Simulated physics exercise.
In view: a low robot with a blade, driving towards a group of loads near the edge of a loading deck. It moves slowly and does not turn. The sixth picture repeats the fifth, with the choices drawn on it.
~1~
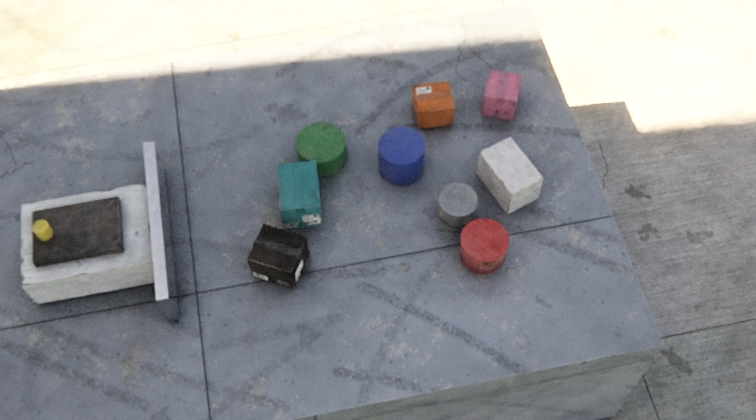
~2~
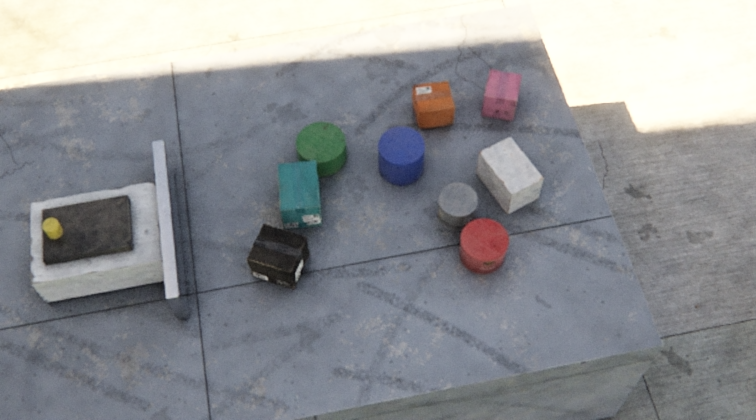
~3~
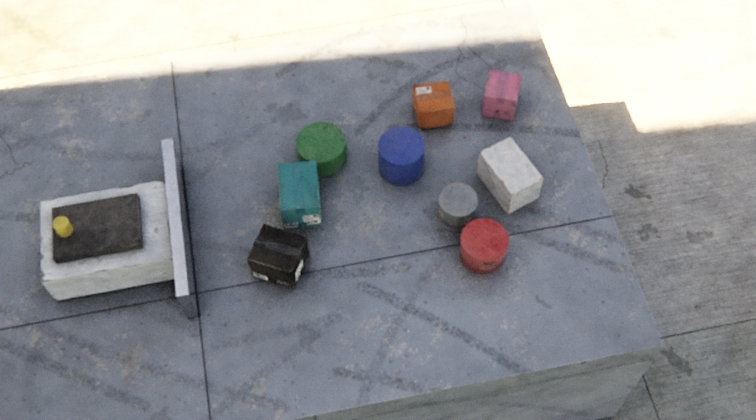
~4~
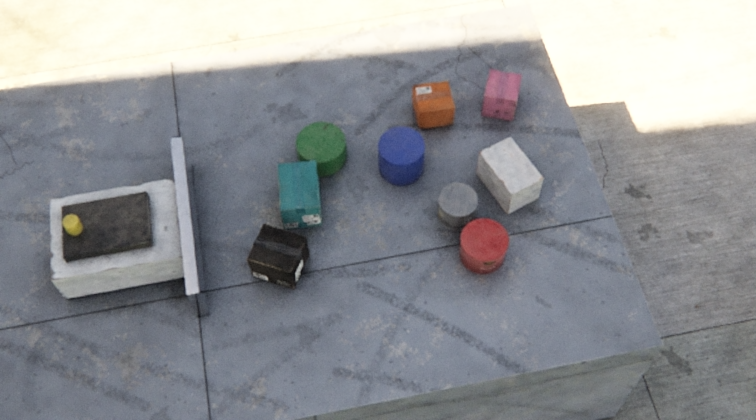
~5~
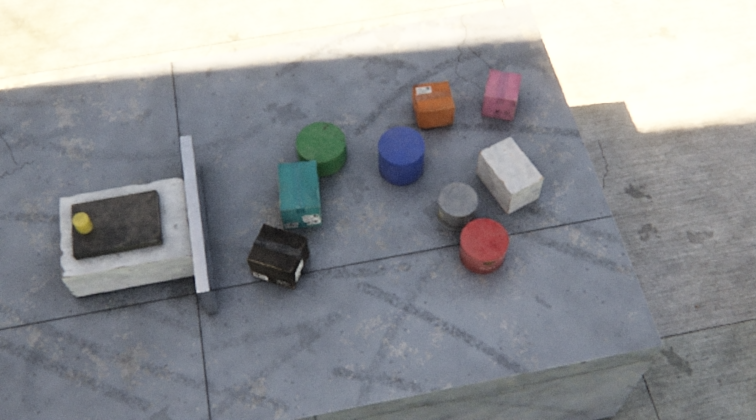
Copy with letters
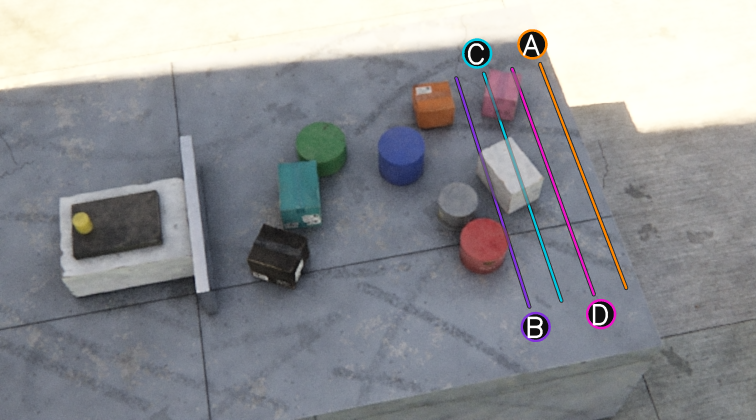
To begin with, a low white robot with an upright blade sits at the left of a grey deck, apart from a scattered group of coloured boxes and cylinders. It then creeps slowly and steadily rightward without turning, narrowing the gap to the black and teal boxes, while all the loads stay still.
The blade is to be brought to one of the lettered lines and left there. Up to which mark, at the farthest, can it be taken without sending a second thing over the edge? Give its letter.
The farthest such stop is C.
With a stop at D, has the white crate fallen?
Yes.
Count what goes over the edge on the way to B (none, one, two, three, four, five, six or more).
By then, none.
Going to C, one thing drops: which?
The white crate goes over.
On the marked copy, A at (580, 167); B at (490, 184); C at (520, 178); D at (550, 173).
Following C. Soon after the start, robot (245, 201); green canister (336, 147); black parcel (351, 233).
Later, robot (364, 180); white crate (530, 175); grey pail (506, 201).
In the end, robot (455, 164); white crate over the edge; grey pail (593, 188); one fallen.
As for the rest, A drops seven; B is within the limit but short; D drops three.
